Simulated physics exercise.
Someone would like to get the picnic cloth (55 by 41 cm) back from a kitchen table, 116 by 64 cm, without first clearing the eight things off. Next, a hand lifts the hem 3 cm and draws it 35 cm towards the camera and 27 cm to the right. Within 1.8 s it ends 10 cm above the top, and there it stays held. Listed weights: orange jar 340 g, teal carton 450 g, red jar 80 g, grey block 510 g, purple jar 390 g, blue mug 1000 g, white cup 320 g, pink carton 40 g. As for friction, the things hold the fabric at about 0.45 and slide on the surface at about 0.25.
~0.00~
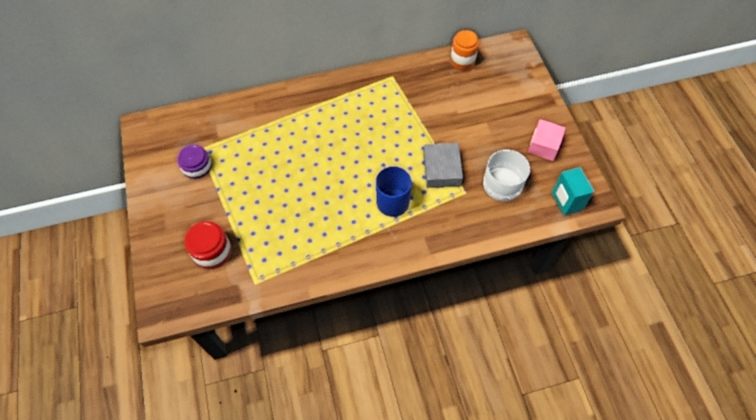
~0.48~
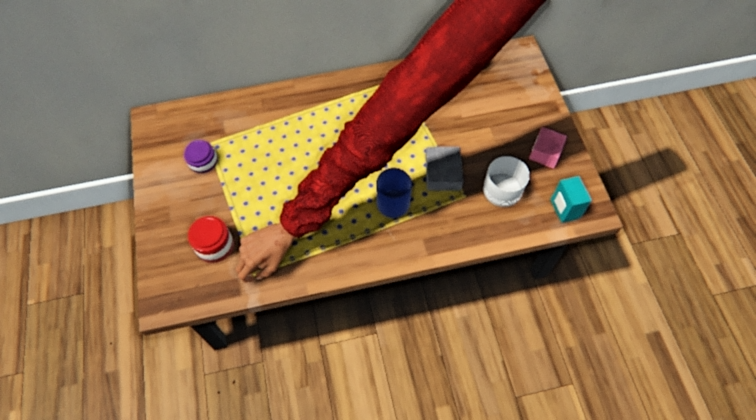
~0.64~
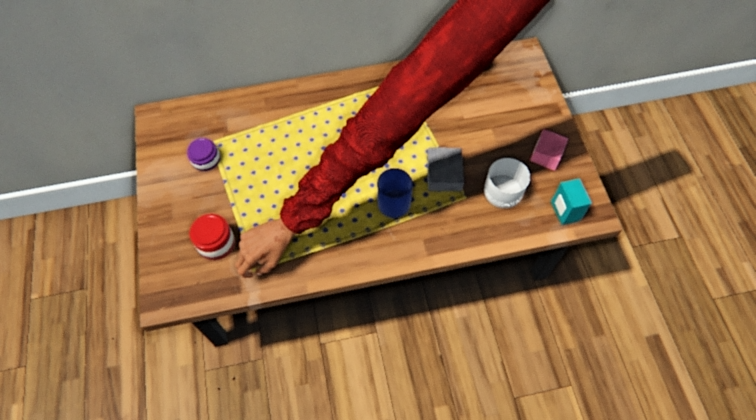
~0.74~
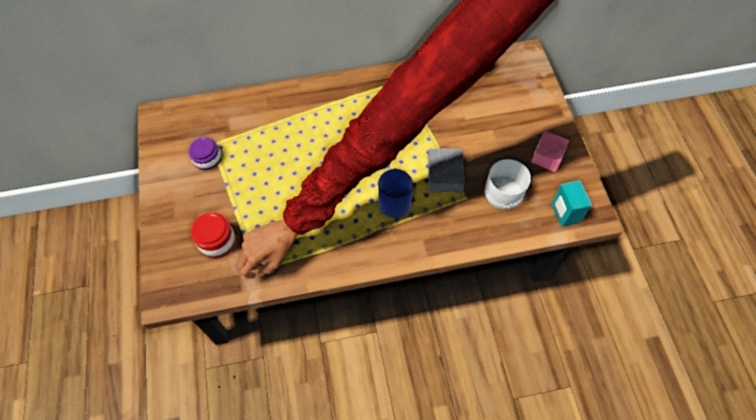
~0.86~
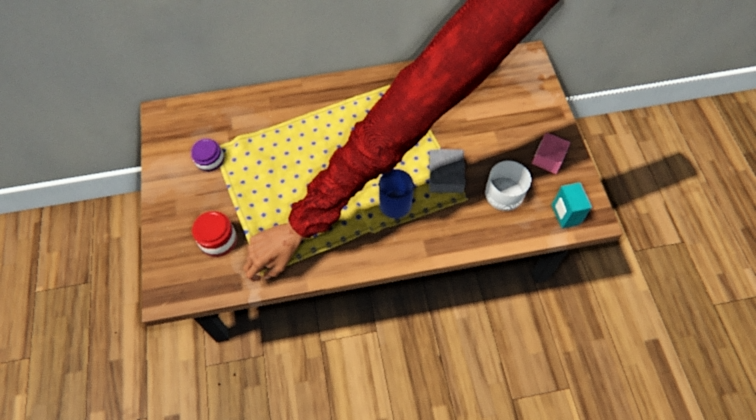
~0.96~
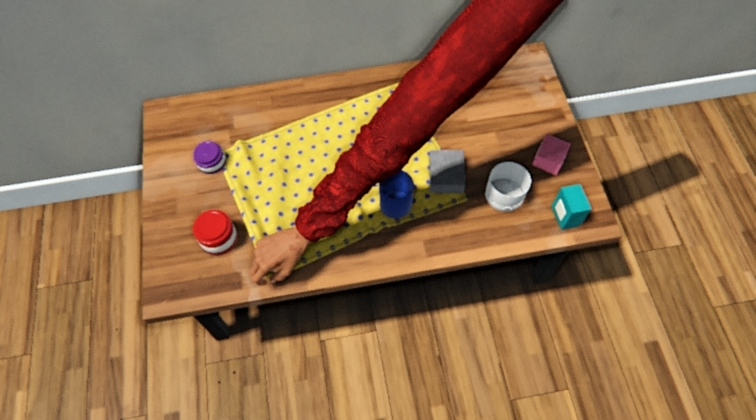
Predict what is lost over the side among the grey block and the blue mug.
As I see it, the grey block will not come off; the blue mug will not come off.
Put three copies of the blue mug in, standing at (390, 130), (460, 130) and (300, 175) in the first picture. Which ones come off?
Respectively, the copies end as follows: Still in place, still in place, gone from the top.
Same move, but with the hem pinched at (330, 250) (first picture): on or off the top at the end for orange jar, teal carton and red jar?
Well, in that case the orange jar survives on top, the teal carton survives on top and the red jar survives on top.
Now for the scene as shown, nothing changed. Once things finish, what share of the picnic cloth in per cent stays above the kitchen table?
I'd estimate close to 50 per cent.
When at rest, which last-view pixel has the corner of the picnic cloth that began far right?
It settles at roughly (297, 176).
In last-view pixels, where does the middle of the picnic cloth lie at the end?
The midpoint is close to pixel (351, 281).
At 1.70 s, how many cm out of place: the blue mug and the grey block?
About: Blue mug 4 cm, grey block 4 cm.
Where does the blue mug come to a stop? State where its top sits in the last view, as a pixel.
Somewhere around (411, 237) is where it ends up.
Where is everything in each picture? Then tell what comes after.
The first picture shows shows, grey block (443, 161); blue mug (394, 181); picnic cloth corners (255, 284) (393, 77).
The second picture shows shows, picnic cloth corners (399, 79); grip (254, 276).
The third picture shows shows, picnic cloth corners (402, 79); grip (253, 272).
The fourth picture shows shows, picnic cloth corners (402, 80); grip (256, 273).
The fifth picture shows shows, purple jar (204, 149); picnic cloth corners (402, 82); grip (261, 275).
The sixth picture shows shows, grey block (448, 167); blue mug (396, 184); picnic cloth corners (399, 83); grip (267, 279).
After 1.3 s, 95 % of the picnic cloth is still over the top; purple jar 7 cm off its start.
After 1.7 s, 85 % of the picnic cloth is still over the top; blue mug 5 cm off its start, grey block 4 cm off its start, purple jar 7 cm off its start.
After 2.1 s, 65 % of the picnic cloth is still over the top; blue mug 10 cm off its start at (409, 222), grey block 10 cm off its start at (411, 175), purple jar 7 cm off its start at (208, 166).
After 2.4 s, 50 % of the picnic cloth is still over the top; blue mug 14 cm off its start, grey block 12 cm off its start, purple jar 7 cm off its start.
After 4.0 s, 50 % of the picnic cloth is still over the top; blue mug 14 cm off its start at (411, 237), grey block 12 cm off its start at (407, 187), purple jar 7 cm off its start at (208, 166).
